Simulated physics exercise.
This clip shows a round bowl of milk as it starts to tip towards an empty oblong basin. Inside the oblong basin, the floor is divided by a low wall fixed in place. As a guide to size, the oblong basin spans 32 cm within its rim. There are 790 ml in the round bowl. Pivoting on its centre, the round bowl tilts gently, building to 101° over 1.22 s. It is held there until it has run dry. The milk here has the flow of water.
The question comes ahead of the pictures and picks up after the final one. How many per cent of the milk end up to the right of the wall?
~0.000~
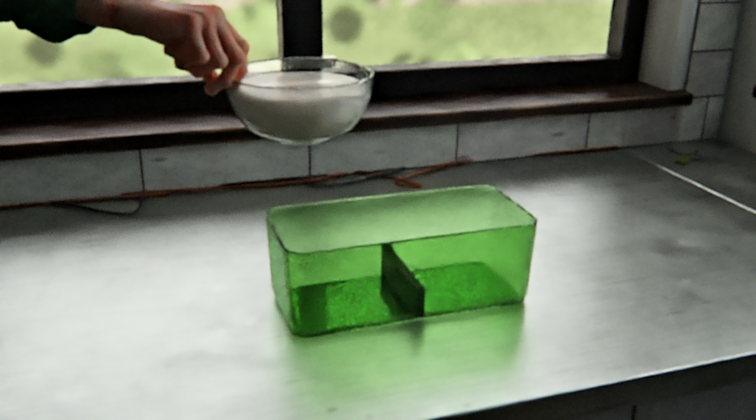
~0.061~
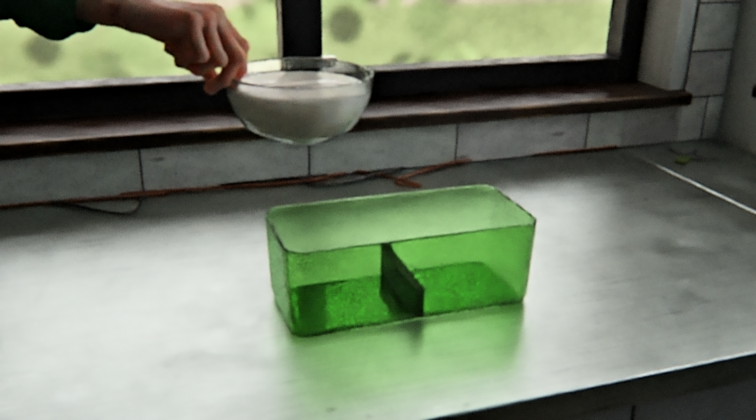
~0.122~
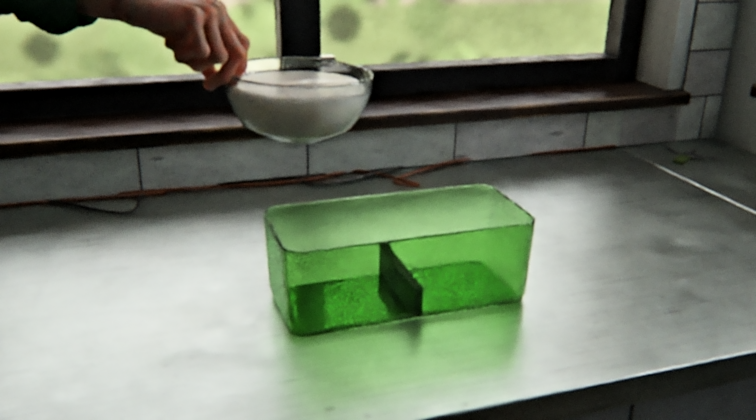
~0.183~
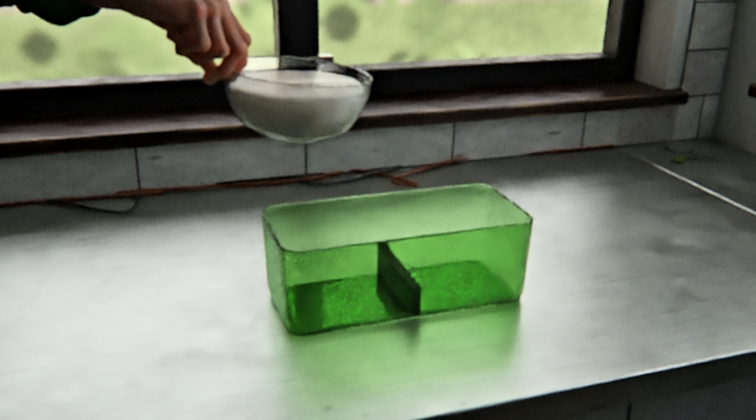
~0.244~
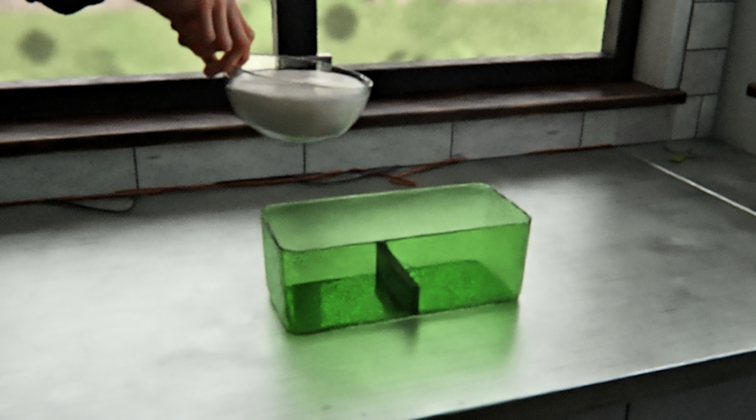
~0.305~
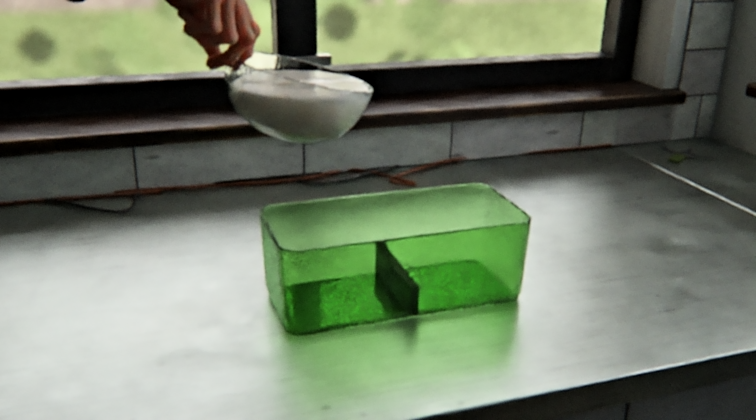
About 69 per cent.
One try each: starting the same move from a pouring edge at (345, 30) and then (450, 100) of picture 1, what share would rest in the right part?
First 55, then 80 per cent.
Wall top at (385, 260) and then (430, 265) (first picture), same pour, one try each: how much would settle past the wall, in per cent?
The first try gives 85 percent and the second 30 percent.
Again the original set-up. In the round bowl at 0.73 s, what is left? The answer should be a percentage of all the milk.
I'd estimate some 40 % remains.
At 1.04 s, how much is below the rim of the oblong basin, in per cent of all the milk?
The fraction sits near 92 in a hundred.
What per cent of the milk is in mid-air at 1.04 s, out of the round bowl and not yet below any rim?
About 6 per cent.
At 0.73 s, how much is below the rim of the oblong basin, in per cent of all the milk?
I reckon close to 24 percent of it.
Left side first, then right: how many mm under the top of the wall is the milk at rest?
Left roughly 28 mm; right roughly 12 mm.
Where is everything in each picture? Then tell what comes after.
Tilt 0°; pouring edge (369, 70); surface from (229, 89) to (364, 81); the oblong basin's rim runs from (275, 232) to (515, 204); the wall's top is at (402, 266), in the first frame.
Tilt 1°; pouring edge (369, 71); surface from (229, 89) to (364, 82), in the second frame.
Tilt 2°; pouring edge (368, 72); surface from (228, 87) to (363, 81), in the third frame.
Tilt 6°; pouring edge (367, 75); surface from (228, 86) to (362, 82), in the fourth frame.
Tilt 10°; pouring edge (367, 80); surface from (228, 86) to (363, 82), in the fifth frame.
Tilt 15°; pouring edge (368, 87); surface from (230, 86) to (365, 82), in the sixth frame.
Then, 0.73 s in, the tilt is 66° and 40 per cent is still to pour, 3 is left of the wall and 21 right of it.
Then, 1.04 s in, the tilt is 96° and 2 per cent is still to pour, 22 is left of the wall and 70 right of it.
Then, 1.37 s in, the tilt is 101° and 0 per cent is still to pour, 30 is left of the wall and 70 right of it.
Then, 1.72 s in, the tilt is 101° and 0 per cent is still to pour, 30 is left of the wall and 69 right of it.
Finally, 30 per cent lies left of the wall, 69 right of it and 1 outside.
